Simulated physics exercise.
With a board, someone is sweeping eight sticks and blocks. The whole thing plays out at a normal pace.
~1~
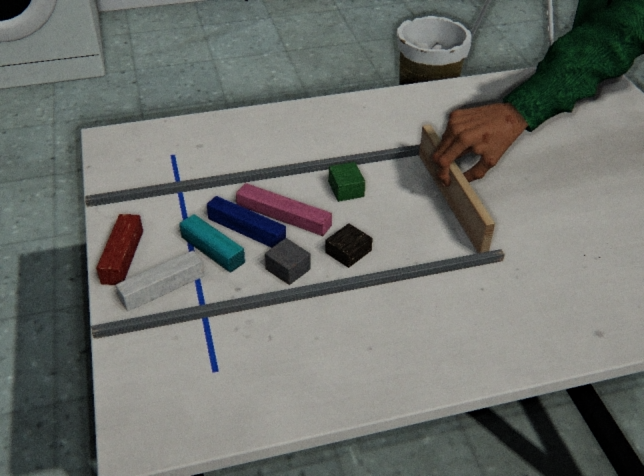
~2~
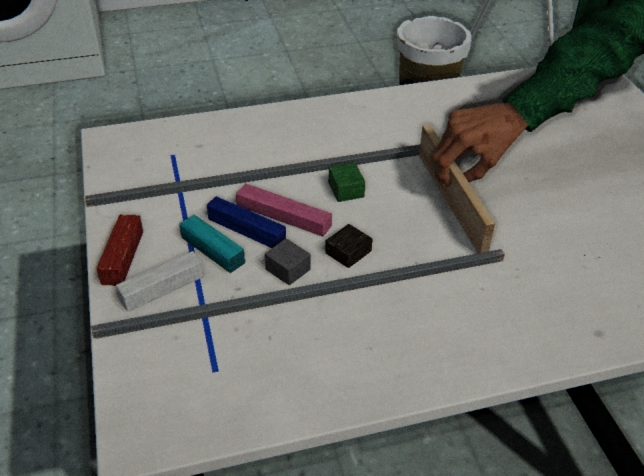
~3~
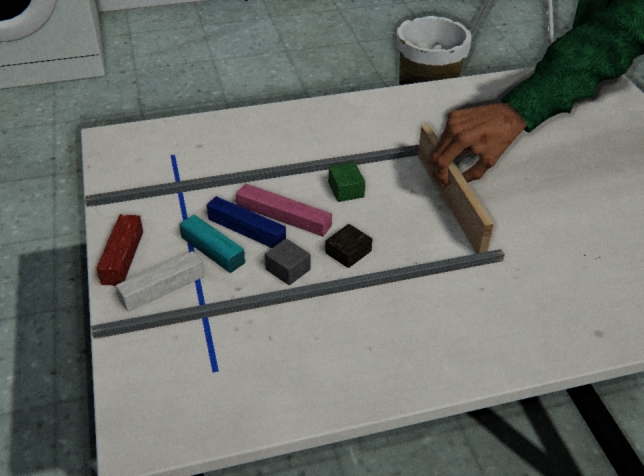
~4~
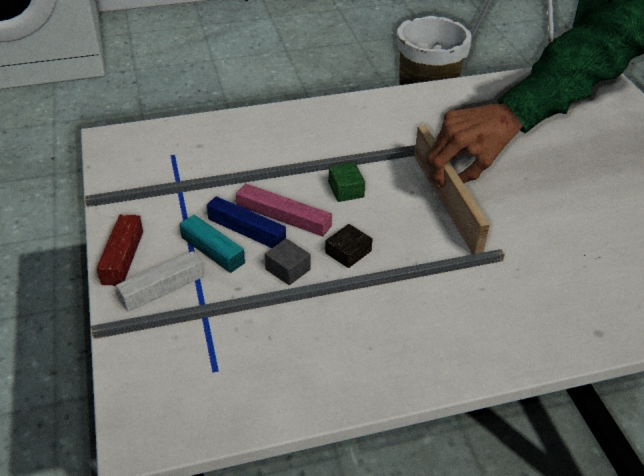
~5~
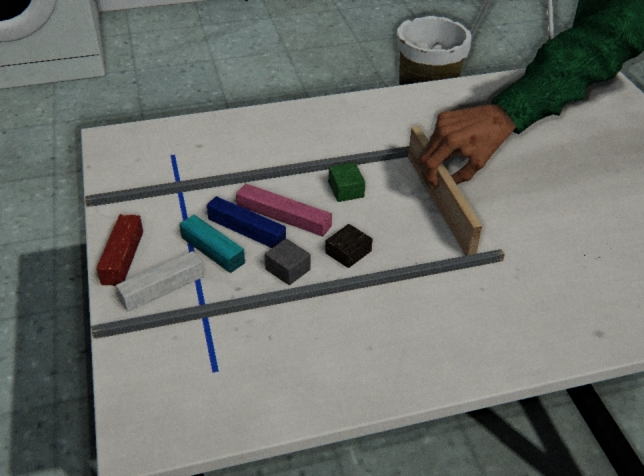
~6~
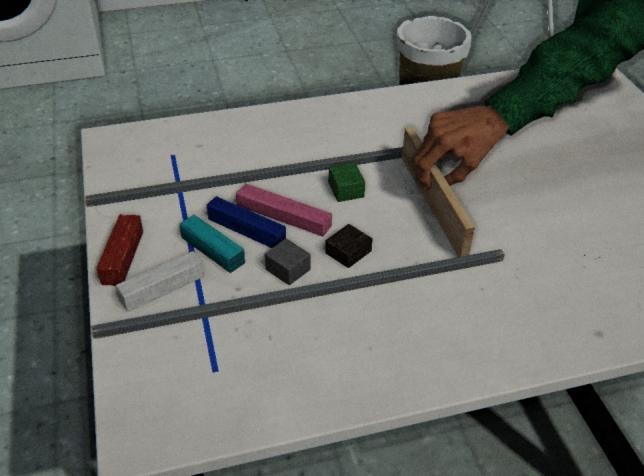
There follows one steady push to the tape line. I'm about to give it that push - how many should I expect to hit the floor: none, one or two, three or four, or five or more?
Expect none.
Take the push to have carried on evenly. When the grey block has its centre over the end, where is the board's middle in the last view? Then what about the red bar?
When the grey block crosses, the middle is near (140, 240); when the red bar crosses, near (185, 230).
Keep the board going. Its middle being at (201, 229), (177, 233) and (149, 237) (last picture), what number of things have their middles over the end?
The counts are 0, 2 and 3, in that order.
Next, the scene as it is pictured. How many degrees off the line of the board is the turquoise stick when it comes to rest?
Roughly 25° out of line.
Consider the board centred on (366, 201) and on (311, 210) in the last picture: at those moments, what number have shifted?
Counts: 1 and 4.
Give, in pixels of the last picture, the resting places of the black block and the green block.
I'd put one at around (173, 276) and the other at around (169, 210).
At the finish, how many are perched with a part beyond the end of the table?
Overhanging ones - 2.
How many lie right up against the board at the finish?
In total, 3.
Early on, none off yet; red bar at rest near (121, 249); white bar at rest near (161, 281); turquoise stick at rest near (212, 243).
Finally, the number that fall off is zero.
